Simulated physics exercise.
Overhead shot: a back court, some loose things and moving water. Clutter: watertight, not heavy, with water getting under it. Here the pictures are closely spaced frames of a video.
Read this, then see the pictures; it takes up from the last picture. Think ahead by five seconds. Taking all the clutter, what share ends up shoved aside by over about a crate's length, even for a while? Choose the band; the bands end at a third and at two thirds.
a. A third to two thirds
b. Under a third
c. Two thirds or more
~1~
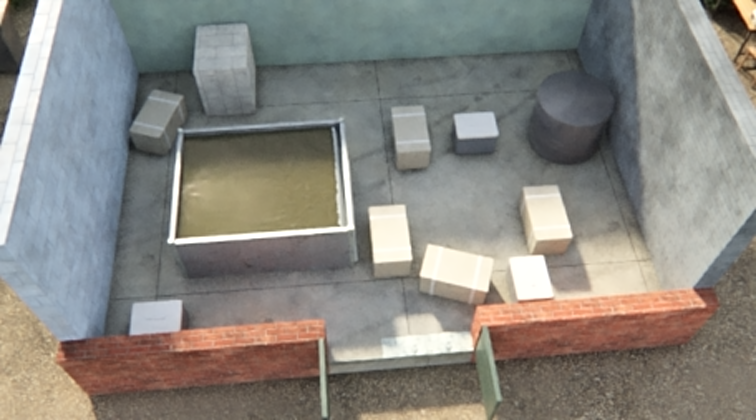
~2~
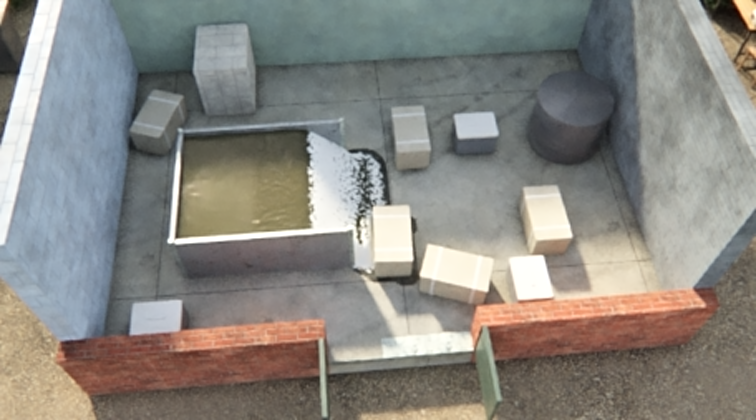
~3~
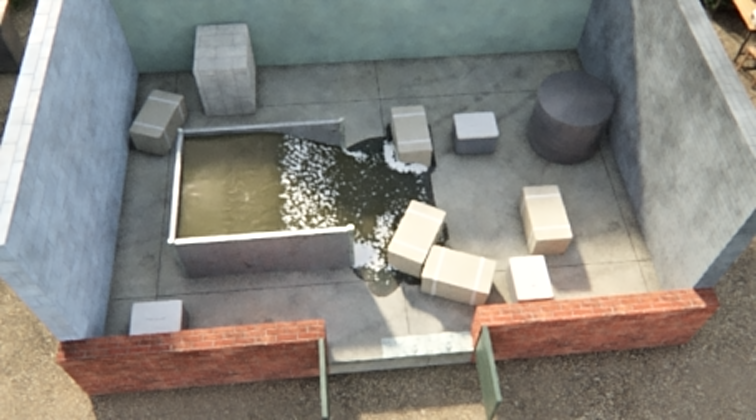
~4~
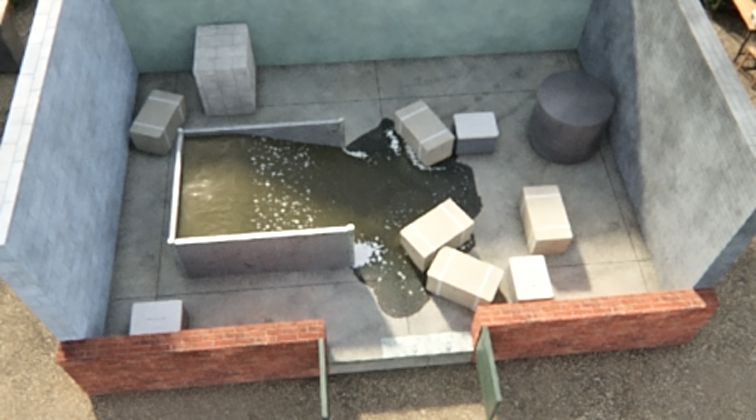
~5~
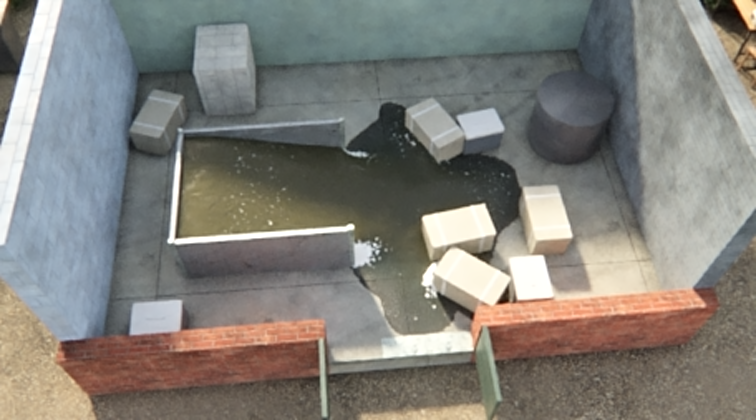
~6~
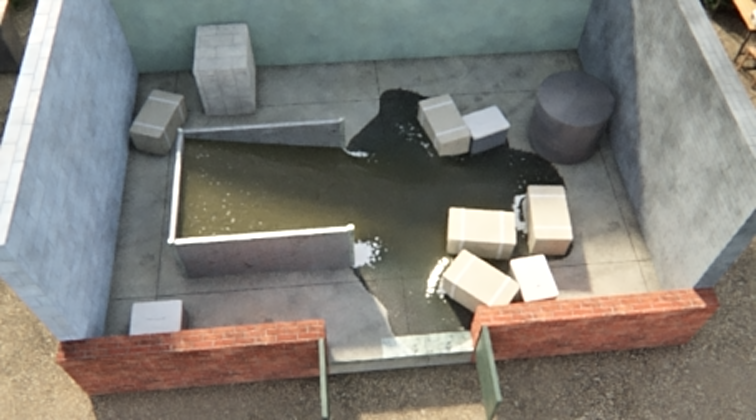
Answer: C.
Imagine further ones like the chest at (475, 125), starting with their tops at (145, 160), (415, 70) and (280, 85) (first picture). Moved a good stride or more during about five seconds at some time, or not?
Results - 1: Doesn't go far; 2: Ends up far away; 3: Doesn't go far.
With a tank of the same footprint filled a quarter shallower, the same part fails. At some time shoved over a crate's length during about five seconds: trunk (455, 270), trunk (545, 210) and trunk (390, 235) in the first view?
Order as given: Displaced that much; displaced that much; displaced that much.
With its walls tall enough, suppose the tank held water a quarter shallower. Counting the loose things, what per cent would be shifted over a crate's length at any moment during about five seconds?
80 % or so.
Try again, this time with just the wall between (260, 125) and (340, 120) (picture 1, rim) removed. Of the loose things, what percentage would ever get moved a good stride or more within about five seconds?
Roughly 20 percent.
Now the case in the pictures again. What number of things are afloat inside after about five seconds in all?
Exactly 6.
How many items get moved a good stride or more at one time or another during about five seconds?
Counting them up gives 6.
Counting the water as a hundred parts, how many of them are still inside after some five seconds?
Roughly 96 in a hundred.
A moment on, 4 of 8 are well off their spots; 2 afloat.
Next, 6 of 8 are well off their spots; 6 afloat.
Later, 6 of 8 are well off their spots; 6 afloat.
In the end, 6 of 8 are well off their spots, and 6 have been at some point; 6 afloat.
